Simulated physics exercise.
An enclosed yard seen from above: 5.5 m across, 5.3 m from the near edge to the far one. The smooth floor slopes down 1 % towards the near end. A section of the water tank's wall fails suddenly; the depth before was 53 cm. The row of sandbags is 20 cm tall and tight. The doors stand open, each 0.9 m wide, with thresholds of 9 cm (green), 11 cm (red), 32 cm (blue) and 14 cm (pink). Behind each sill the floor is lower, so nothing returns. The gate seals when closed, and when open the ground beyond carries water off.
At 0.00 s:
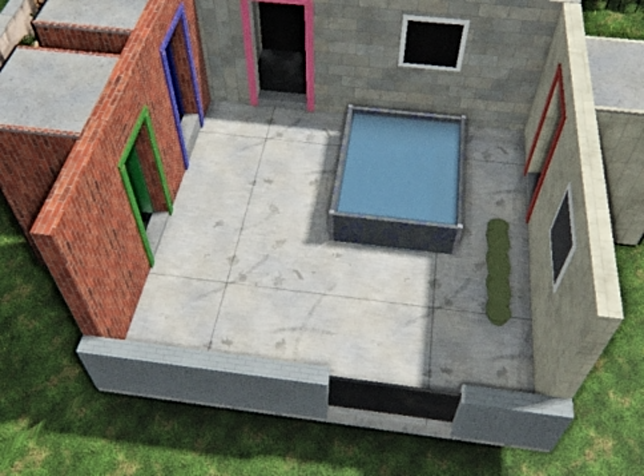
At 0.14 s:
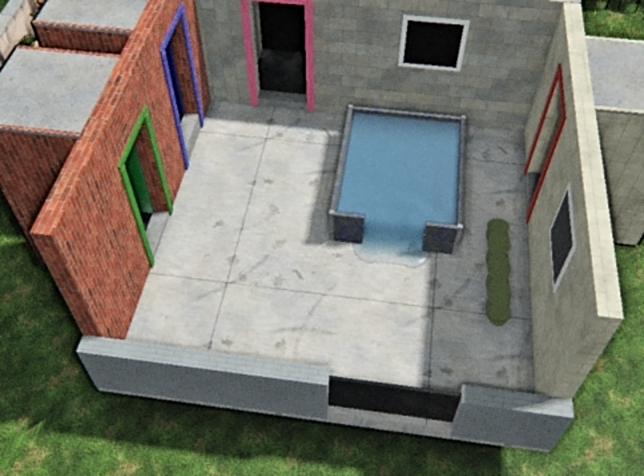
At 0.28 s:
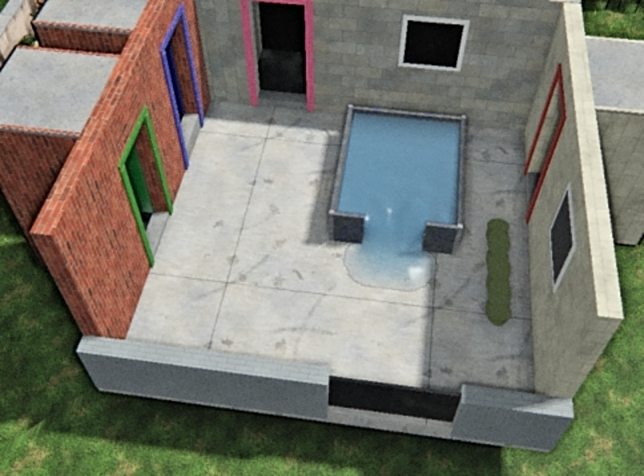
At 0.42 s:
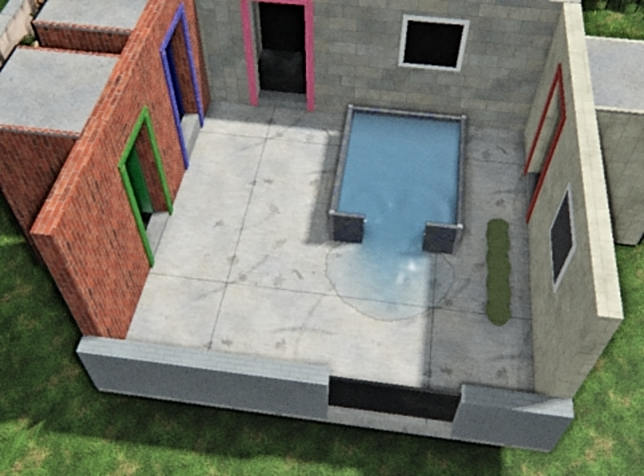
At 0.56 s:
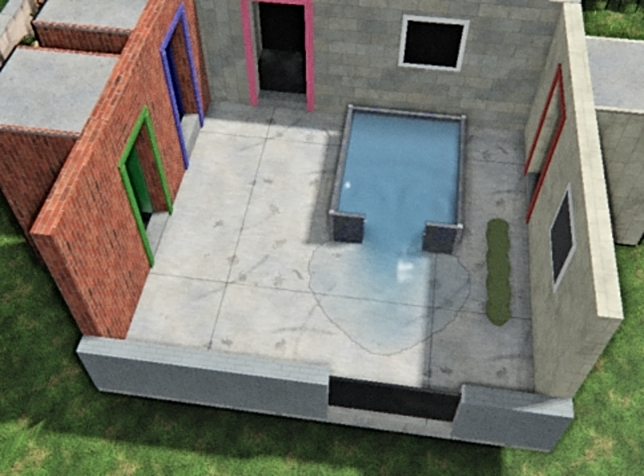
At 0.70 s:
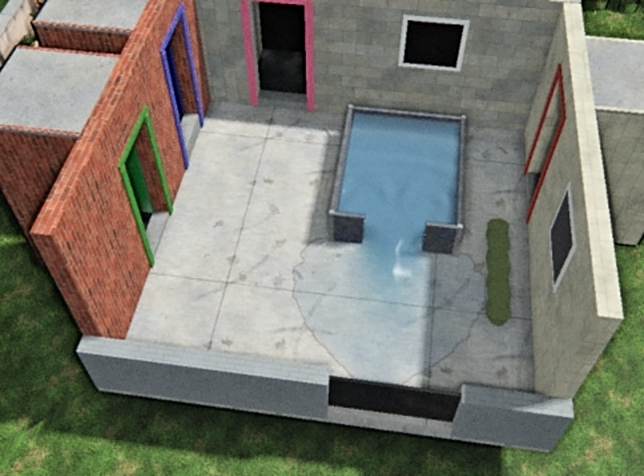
In a walled yard, a tank's near wall gives way and water spreads across the floor.
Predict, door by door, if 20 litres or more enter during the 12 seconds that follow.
Within that time: At the green door it stays under the limit; at the red door it stays under the limit; at the blue door it does not reach the limit; at the pink door it stays under the limit.
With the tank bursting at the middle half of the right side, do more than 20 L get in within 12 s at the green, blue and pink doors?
Against that limit: Green not over, blue below, pink not over.
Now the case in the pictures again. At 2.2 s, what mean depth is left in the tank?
About 33 cm.
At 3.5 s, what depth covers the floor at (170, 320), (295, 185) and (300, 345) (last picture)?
In that order: 10, 0 and 9 cm.
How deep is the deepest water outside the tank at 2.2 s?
Roughly 33 cm.
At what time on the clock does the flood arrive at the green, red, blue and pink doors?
Arrival: Green 3.2 s, red 3.6 s, blue 4.5 s, pink 6.0 s.
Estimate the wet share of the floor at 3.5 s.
About 45 per cent.
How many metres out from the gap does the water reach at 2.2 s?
Some 4.4 m out.
After 1.4 s water covers 30 % of the floor and is deepest (30 cm) near (387, 256); green door not reached, red door not reached, blue door not reached, pink door not reached.
After 2.2 s water covers 35 % of the floor and is deepest (33 cm) near (511, 418); green door not reached, red door not reached, blue door not reached, pink door not reached.
After 3.5 s water covers 45 % of the floor and is deepest (24 cm) near (130, 367); green door 4 cm at the sill, 0 L in, red door not reached, blue door not reached, pink door not reached.
After 7.0 s water covers 95 % of the floor and is deepest (16 cm) near (117, 365); green door 8 cm at the sill, 0 L in, red door 4 cm at the sill, 0 L in, blue door 3 cm at the sill, 0 L in, pink door 6 cm at the sill, 0 L in.
After 12.0 s water covers 95 % of the floor and is deepest (13 cm) near (178, 195); green door 7 cm at the sill, 0 L in, red door 8 cm at the sill, 0 L in, blue door 10 cm at the sill, 0 L in, pink door 8 cm at the sill, 0 L in.
